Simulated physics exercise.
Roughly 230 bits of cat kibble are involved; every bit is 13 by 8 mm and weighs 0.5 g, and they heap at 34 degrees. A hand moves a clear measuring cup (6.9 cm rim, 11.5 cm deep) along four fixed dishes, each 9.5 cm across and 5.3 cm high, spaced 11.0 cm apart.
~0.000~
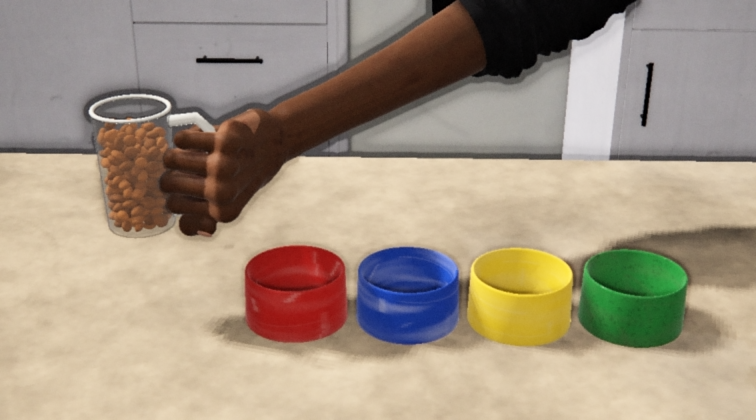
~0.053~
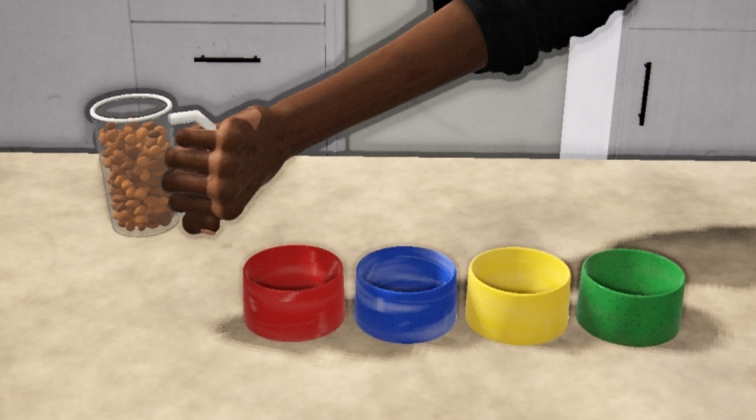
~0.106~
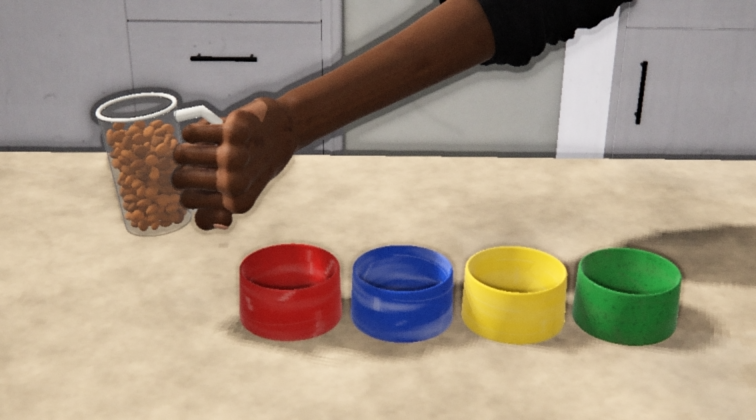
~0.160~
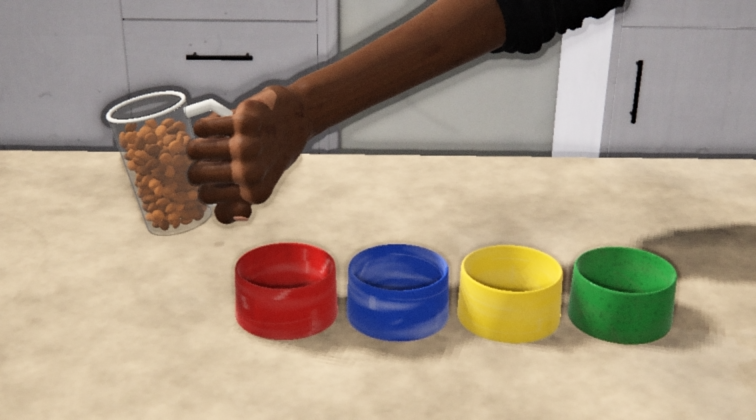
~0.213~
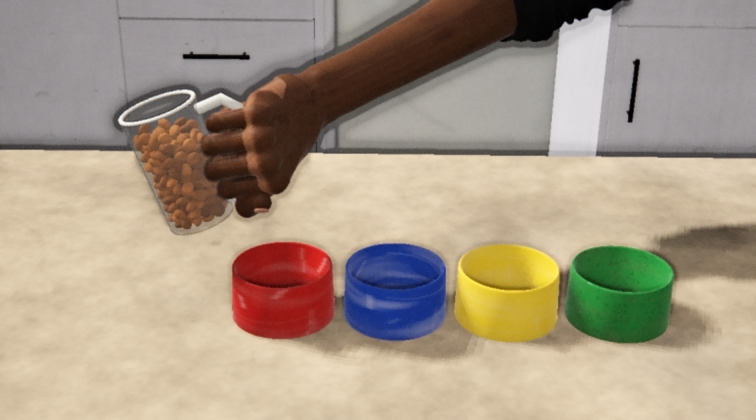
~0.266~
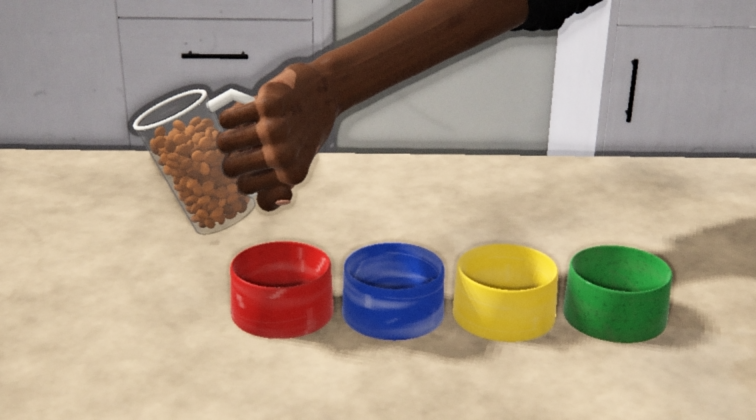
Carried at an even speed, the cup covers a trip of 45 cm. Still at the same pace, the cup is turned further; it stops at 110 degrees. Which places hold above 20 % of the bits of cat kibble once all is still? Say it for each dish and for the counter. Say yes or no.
Red dish: No, blue dish: No, green dish: No, yellow dish: Yes, counter: No.
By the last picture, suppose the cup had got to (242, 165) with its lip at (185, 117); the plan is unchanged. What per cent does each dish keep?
In the end red holds 0, blue holds 0, green holds 0, yellow holds 90.
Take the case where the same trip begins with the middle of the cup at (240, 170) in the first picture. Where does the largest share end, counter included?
Top spot: Green.
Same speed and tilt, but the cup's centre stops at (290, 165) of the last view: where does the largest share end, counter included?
Counter.
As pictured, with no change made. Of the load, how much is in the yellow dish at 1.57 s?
25 %.
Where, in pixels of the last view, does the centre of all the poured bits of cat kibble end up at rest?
Centre at rest, approx.: (505, 298) px.
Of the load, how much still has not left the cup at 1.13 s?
Some 85 per cent of the load.
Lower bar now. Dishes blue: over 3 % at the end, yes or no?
With blue the answer is affirmative.
Then, at 0.79 s, tilt 80 degrees; cup holds 100 %.
After 1.13 s, tilt 110 degrees; cup holds 85 %, blue 10 %.
After 1.57 s, tilt 110 degrees; cup holds 55 %, blue 10 %, yellow 25 %.
In the end, at 3.6 s, red 0 %, blue 10 %, green 0 %, yellow 75 %, counter 5 %, cup 10 %.
